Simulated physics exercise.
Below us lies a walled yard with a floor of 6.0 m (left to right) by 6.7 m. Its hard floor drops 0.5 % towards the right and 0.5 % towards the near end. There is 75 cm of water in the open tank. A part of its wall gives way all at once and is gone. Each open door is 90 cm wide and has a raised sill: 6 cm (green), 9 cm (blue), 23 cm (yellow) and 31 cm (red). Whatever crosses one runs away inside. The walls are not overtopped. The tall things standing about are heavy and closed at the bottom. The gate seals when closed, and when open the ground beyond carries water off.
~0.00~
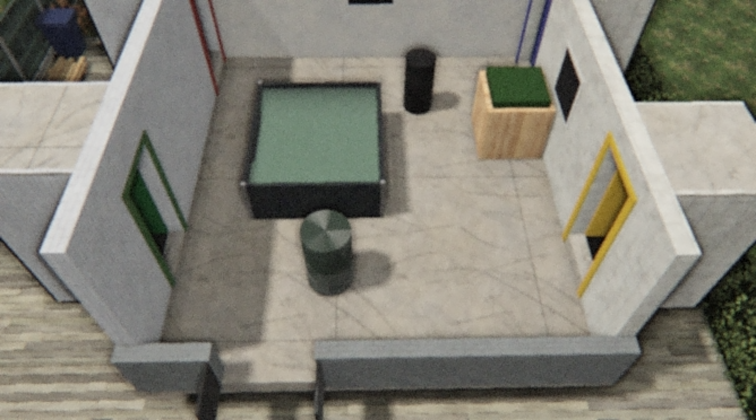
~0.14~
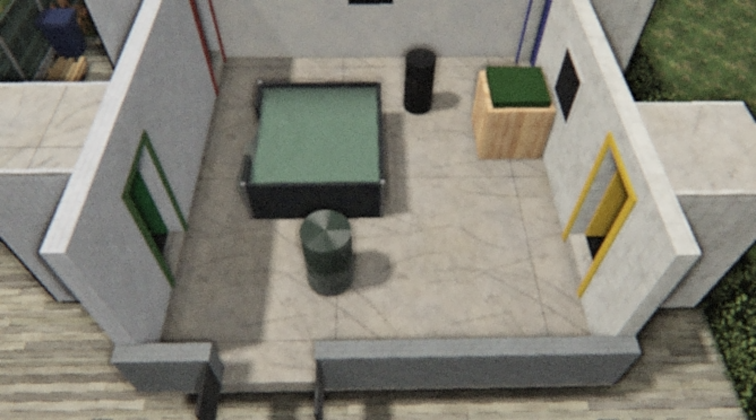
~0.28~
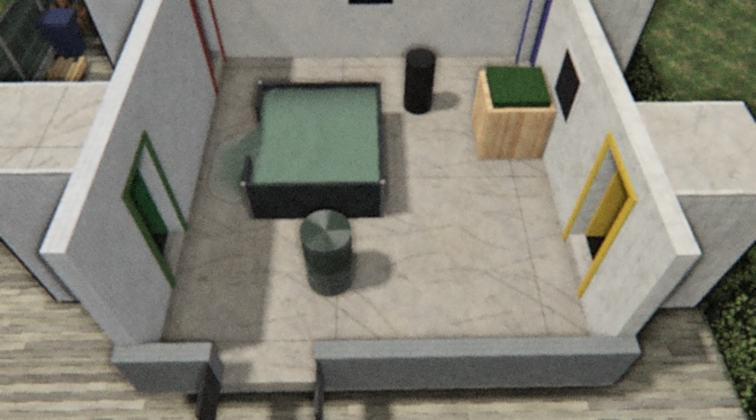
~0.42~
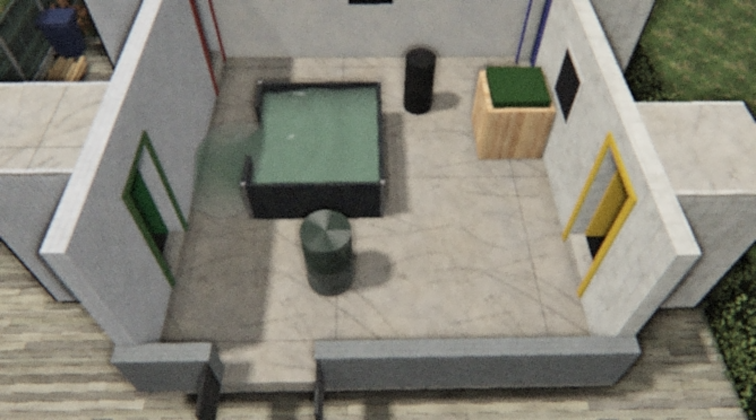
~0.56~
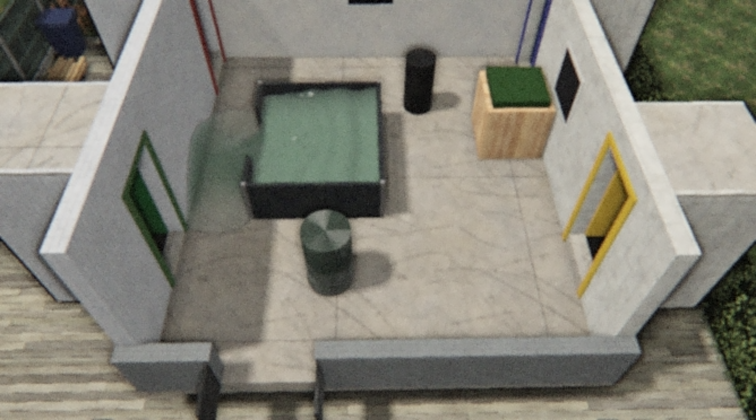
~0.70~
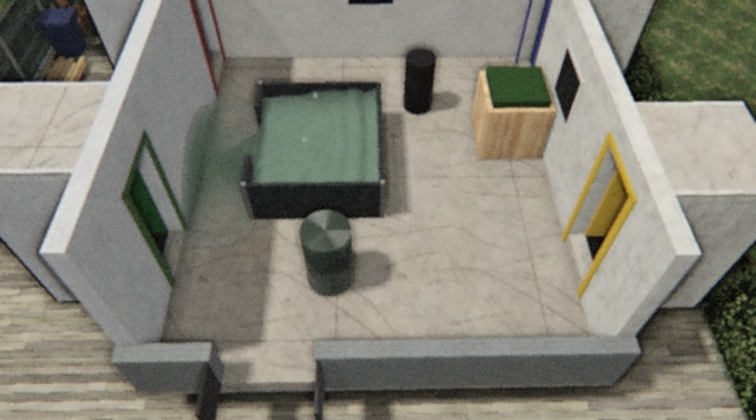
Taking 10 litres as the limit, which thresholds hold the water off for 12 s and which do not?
Door by door: At the green door it passes the limit; at the blue door it goes over the limit; at the yellow door it keeps below the limit; at the red door it keeps below the limit.
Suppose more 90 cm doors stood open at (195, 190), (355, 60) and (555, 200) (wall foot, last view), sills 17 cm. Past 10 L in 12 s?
In that order: Past it, under, not over.
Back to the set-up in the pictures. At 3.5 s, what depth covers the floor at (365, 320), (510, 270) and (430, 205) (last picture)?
In that order: 2, 0 and 0 cm.
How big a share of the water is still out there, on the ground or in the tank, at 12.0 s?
Some 74 per cent remains.
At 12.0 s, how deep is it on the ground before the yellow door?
Roughly 9.5 cm deep.
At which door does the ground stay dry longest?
It is the yellow one.
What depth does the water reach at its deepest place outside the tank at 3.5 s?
Up to some 34 cm.
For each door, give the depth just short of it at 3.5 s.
In cm: Green 10, blue 2, yellow 0, red 18.
After 1.4 s water covers 20 % of the floor and is deepest (57 cm) near (211, 168); green door 13 cm at the sill, 2 L in, blue door not reached, yellow door not reached, red door 9 cm at the sill, 0 L in.
After 2.2 s water covers 35 % of the floor and is deepest (45 cm) near (211, 168); green door 12 cm at the sill, 14 L in, blue door not reached, yellow door not reached, red door 13 cm at the sill, 0 L in.
After 3.5 s water covers 55 % of the floor and is deepest (34 cm) near (201, 168); green door 10 cm at the sill, 29 L in, blue door not reached, yellow door not reached, red door 18 cm at the sill, 1 L in.
After 7.0 s water covers 95 % of the floor and is deepest (18 cm) near (527, 116); green door 6 cm at the sill, 41 L in, blue door 17 cm at the sill, 105 L in, yellow door 9 cm at the sill, 0 L in, red door 11 cm at the sill, 1 L in.
After 12.0 s water covers 100 % of the floor and is deepest (14 cm) near (420, 362); green door 3 cm at the sill, 42 L in, blue door 11 cm at the sill, 179 L in, yellow door 9 cm at the sill, 0 L in, red door 7 cm at the sill, 1 L in.
